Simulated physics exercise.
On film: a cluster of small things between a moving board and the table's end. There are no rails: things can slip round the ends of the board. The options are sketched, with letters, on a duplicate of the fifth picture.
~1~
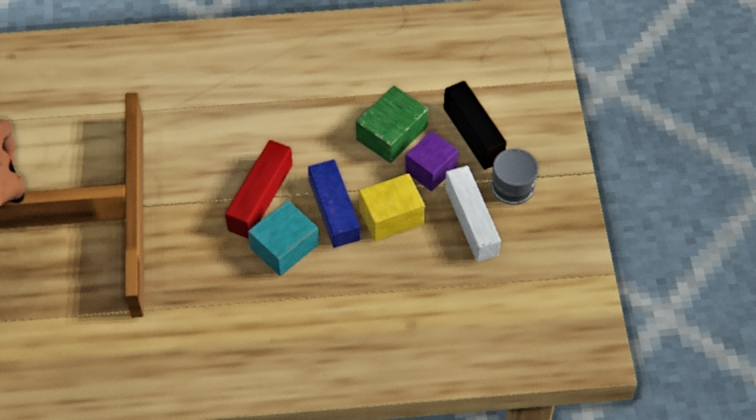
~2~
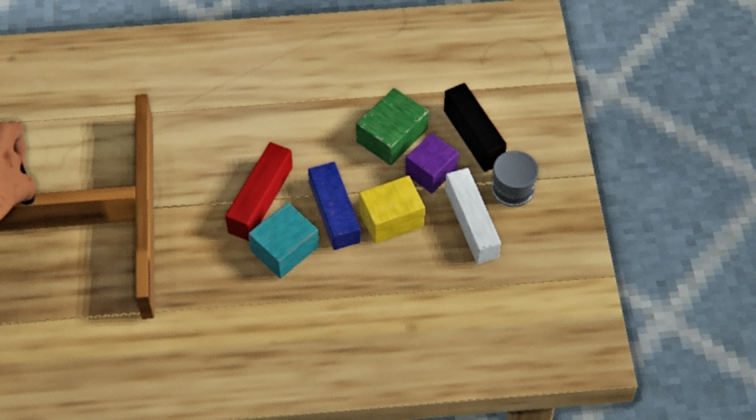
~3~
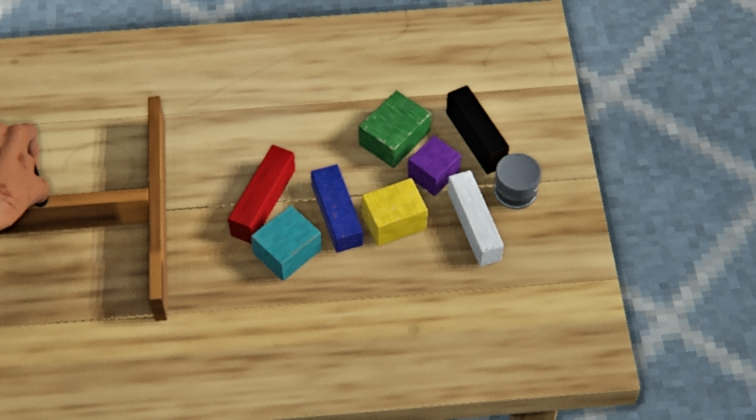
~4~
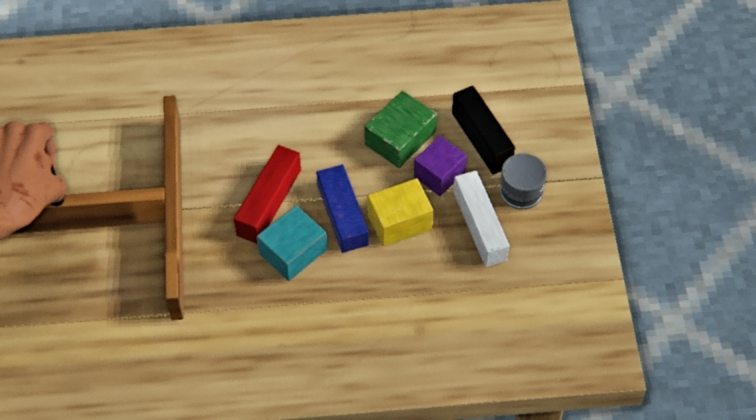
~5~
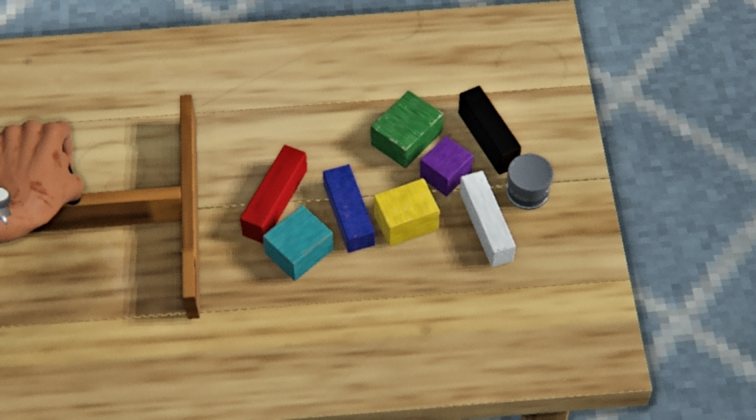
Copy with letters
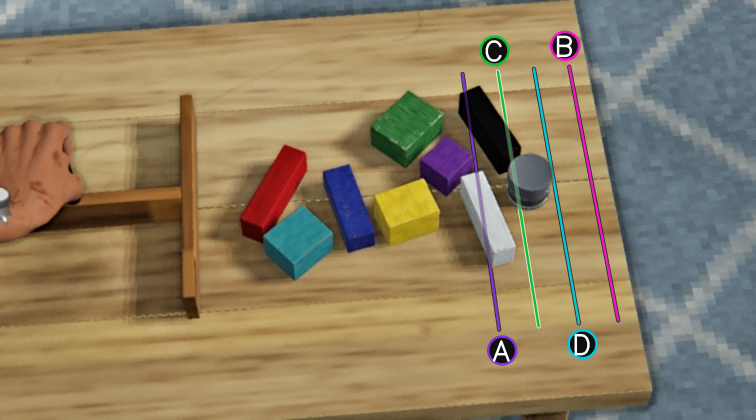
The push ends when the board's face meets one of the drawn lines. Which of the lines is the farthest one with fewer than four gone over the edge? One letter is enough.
Up to line C.
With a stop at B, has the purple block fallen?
Yes.
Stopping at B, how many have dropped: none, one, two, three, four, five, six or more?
By then, six or more.
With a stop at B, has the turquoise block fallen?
By then, yes.
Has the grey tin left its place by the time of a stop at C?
Yes.
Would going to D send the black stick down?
Yes.
On the copy, A at (480, 195); B at (592, 186); C at (517, 192); D at (555, 189).
On C. First, board (305, 183); turquoise block (350, 250); yellow block (420, 207).
Then, board (422, 174); grey tin (577, 189); black stick (518, 115).
Finally, board (514, 167); grey tin over the edge; white bar over the edge; two fallen.
By contrast, A is within the limit but short; B drops eight; D drops four.
